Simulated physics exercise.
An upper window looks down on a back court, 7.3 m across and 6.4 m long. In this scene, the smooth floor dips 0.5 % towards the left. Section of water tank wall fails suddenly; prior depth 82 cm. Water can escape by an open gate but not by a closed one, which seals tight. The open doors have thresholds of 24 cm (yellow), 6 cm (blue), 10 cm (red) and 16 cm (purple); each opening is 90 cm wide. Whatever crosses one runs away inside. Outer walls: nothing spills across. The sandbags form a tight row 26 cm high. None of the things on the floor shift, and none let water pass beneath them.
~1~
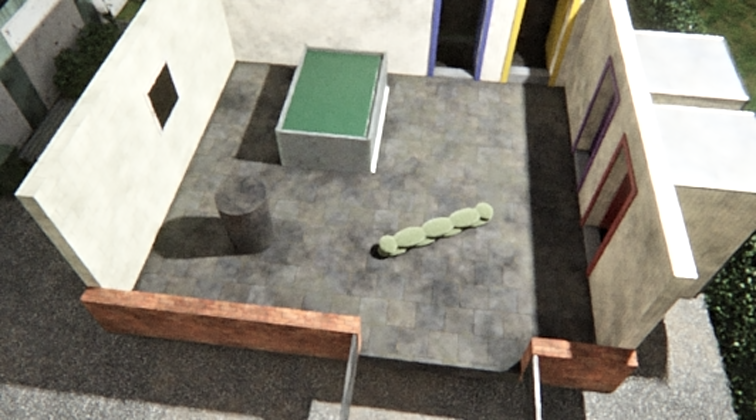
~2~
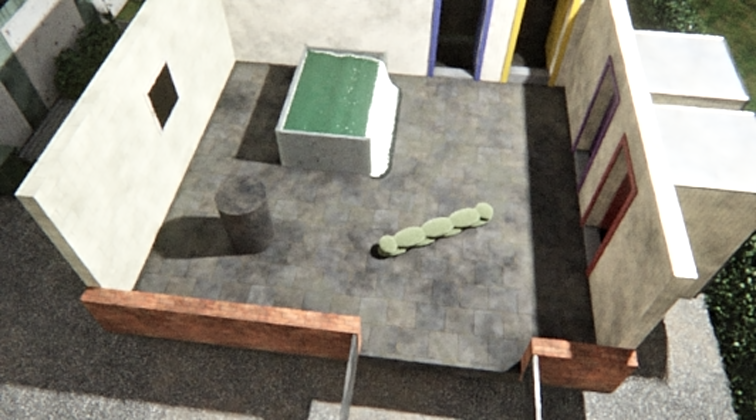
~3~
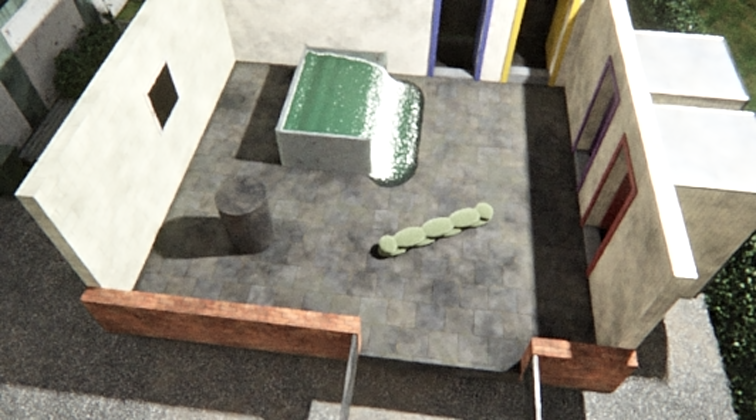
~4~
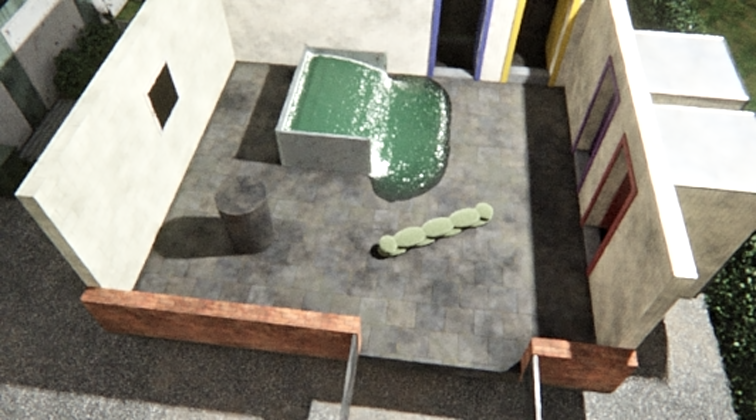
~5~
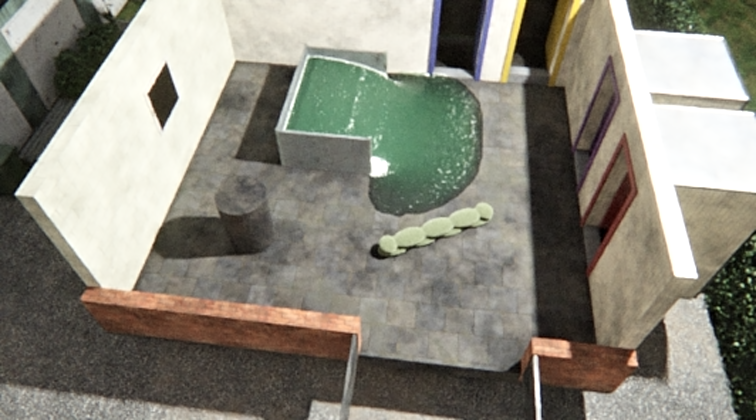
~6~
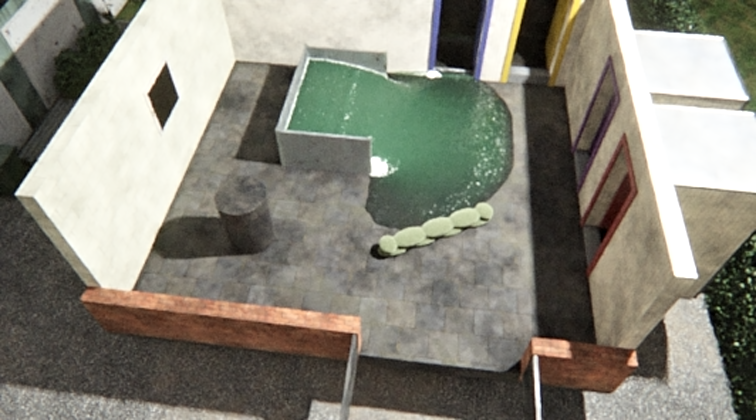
Green water burst out of the right side of a raised tank in a walled courtyard, then spread across the paved floor in a widening pool that reached the back doorways and a low, lumpy green barrier.
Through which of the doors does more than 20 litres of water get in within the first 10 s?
The yellow door lets in more than 20 litres; the blue door lets in more than 20 litres; the red door lets in more than 20 litres; the purple door lets in more than 20 litres.
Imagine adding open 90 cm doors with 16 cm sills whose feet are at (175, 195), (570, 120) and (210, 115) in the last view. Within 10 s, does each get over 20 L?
First doorway falls short, second gets there, third falls short.
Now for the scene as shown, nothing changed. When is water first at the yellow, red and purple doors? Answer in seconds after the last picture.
Yellow: 0.3 s; red: 0.8 s; purple: 0.3 s.
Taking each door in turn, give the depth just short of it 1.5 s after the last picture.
Centimetres: Yellow 27 / blue 13 / red 17 / purple 36.
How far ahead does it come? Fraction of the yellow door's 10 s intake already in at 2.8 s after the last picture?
Some 95 in a hundred.
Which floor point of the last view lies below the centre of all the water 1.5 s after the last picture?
Centre: Roughly (454, 137) px.
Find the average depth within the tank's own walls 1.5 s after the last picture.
Depth, averaged: Around 19 centimetres.
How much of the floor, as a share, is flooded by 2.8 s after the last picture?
Wet share: Near 50 percent.
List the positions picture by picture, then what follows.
The first frame shows the water tank at (336, 92) is whole and still, 82 cm deep.
In the second frame, the front is at (373, 176), 1.3 m from the gap at (377, 115); 0.7 m2 of floor is under water; 82 cm left at the back of the water tank.
In the third frame, the front is at (392, 183), 1.5 m from the gap at (377, 117); 2.1 m2 of floor is under water; 77 cm left at the back of the water tank.
In the fourth frame, the front is at (403, 196), 1.9 m from the gap at (377, 119); 4.2 m2 of floor is under water; 70 cm left at the back of the water tank.
In the fifth frame, the front is at (439, 202), 2.3 m from the gap at (377, 119); 6.7 m2 of floor is under water; 69 cm left at the back of the water tank.
In the sixth frame, water pours out at (377, 120) and has run 2.7 m, to (505, 174); typically 9 cm deep outside, 63 cm at the water tank's back.
Then, 0.7 s after the last picture water covers 35 % of the floor and is deepest (42 cm) near (565, 135); yellow door 12 cm at the sill, 0 L in, blue door 16 cm at the sill, 14 L in, red door not reached, purple door 31 cm at the sill, 31 L in.
Then, 1.5 s after the last picture water covers 40 % of the floor and is deepest (48 cm) near (560, 94); yellow door 27 cm at the sill, 8 L in, blue door 13 cm at the sill, 47 L in, red door 17 cm at the sill, 8 L in, purple door 36 cm at the sill, 135 L in.
Then, 2.8 s after the last picture water covers 50 % of the floor and is deepest (24 cm) near (492, 155); yellow door 21 cm at the sill, 53 L in, blue door 14 cm at the sill, 72 L in, red door 14 cm at the sill, 28 L in, purple door 24 cm at the sill, 232 L in.
Then, 5.3 s after the last picture water covers 70 % of the floor and is deepest (17 cm) near (587, 333); yellow door 8 cm at the sill, 54 L in, blue door 11 cm at the sill, 138 L in, red door 9 cm at the sill, 35 L in, purple door 7 cm at the sill, 247 L in.
Then, 9.3 s after the last picture water covers 95 % of the floor and is deepest (12 cm) near (123, 312); yellow door 4 cm at the sill, 54 L in, blue door 4 cm at the sill, 152 L in, red door 5 cm at the sill, 35 L in, purple door 4 cm at the sill, 247 L in.
